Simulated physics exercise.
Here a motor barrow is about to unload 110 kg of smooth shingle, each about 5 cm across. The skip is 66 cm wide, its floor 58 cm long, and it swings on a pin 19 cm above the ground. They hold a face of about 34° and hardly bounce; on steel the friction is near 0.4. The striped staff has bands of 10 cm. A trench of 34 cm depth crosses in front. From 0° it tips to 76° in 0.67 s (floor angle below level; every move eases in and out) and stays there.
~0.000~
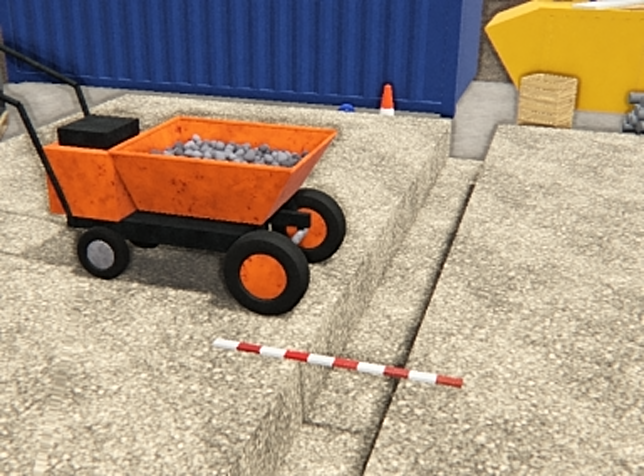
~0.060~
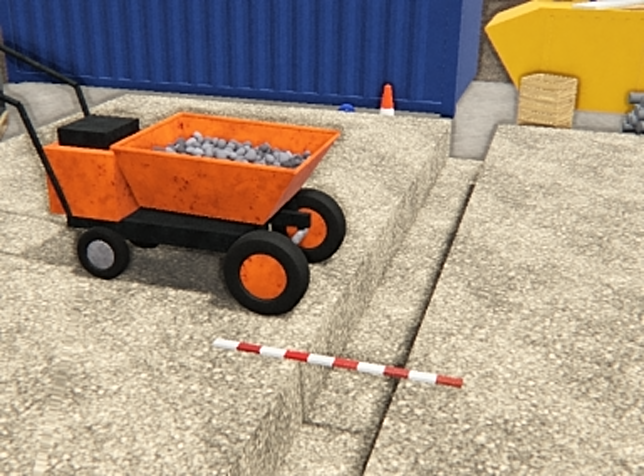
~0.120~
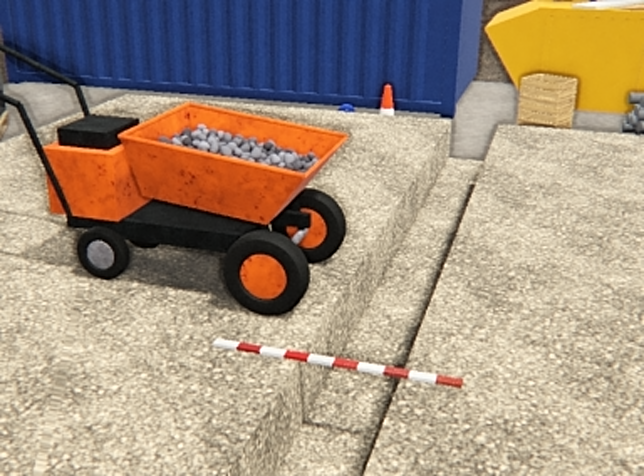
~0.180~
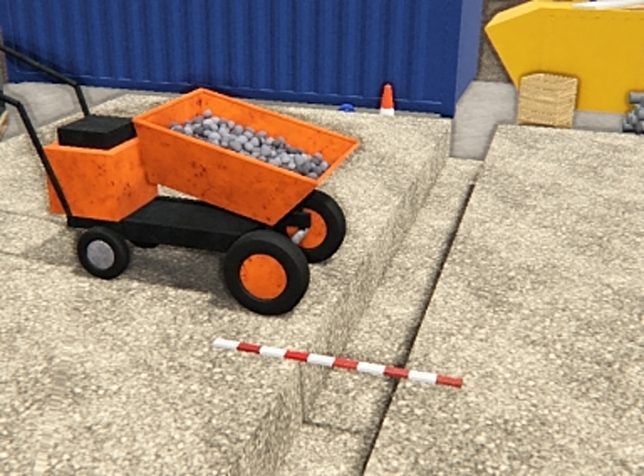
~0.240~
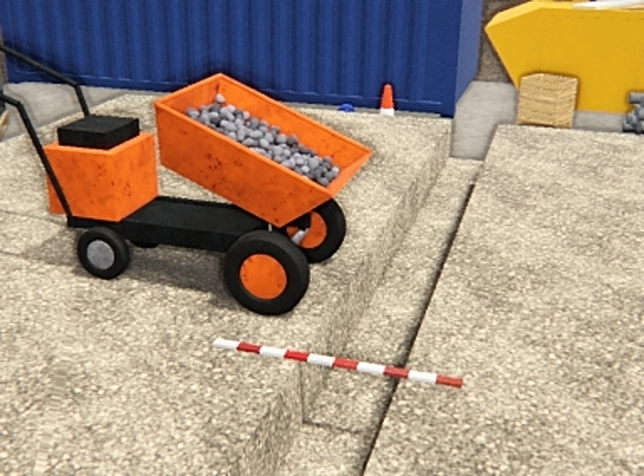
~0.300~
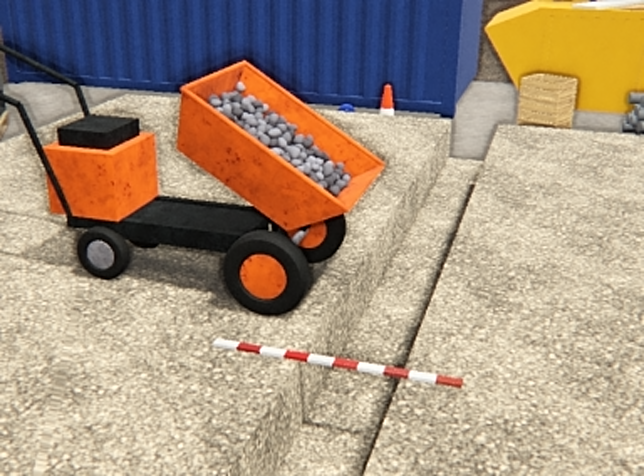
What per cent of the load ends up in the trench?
About 34 per cent.
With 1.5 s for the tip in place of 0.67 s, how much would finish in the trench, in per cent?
Then about 55 per cent.
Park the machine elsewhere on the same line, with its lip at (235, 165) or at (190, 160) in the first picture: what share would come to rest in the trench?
First some 90, then 85 per cent.
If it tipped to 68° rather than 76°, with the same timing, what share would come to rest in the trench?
In that case some 45 per cent.
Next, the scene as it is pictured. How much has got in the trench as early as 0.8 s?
About 10 per cent by then.
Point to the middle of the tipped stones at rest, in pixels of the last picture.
Near (467, 307).
After 0.5 s the floor is at 64°; 100 % in the skip; the foremost stones are at (371, 238).
After 0.8 s the floor is at 76°; 66 % in the skip, 11 % in the trench, 23 % past the trench; the foremost stones are at (472, 302).
After 1.1 s the floor is at 76°; 12 % in the skip, 22 % in the trench, 66 % past the trench; the foremost stones are past the picture's edge.
After 3.1 s the floor is at 76°; 0 % in the skip, 34 % in the trench, 66 % past the trench; the foremost stones are past the picture's edge.
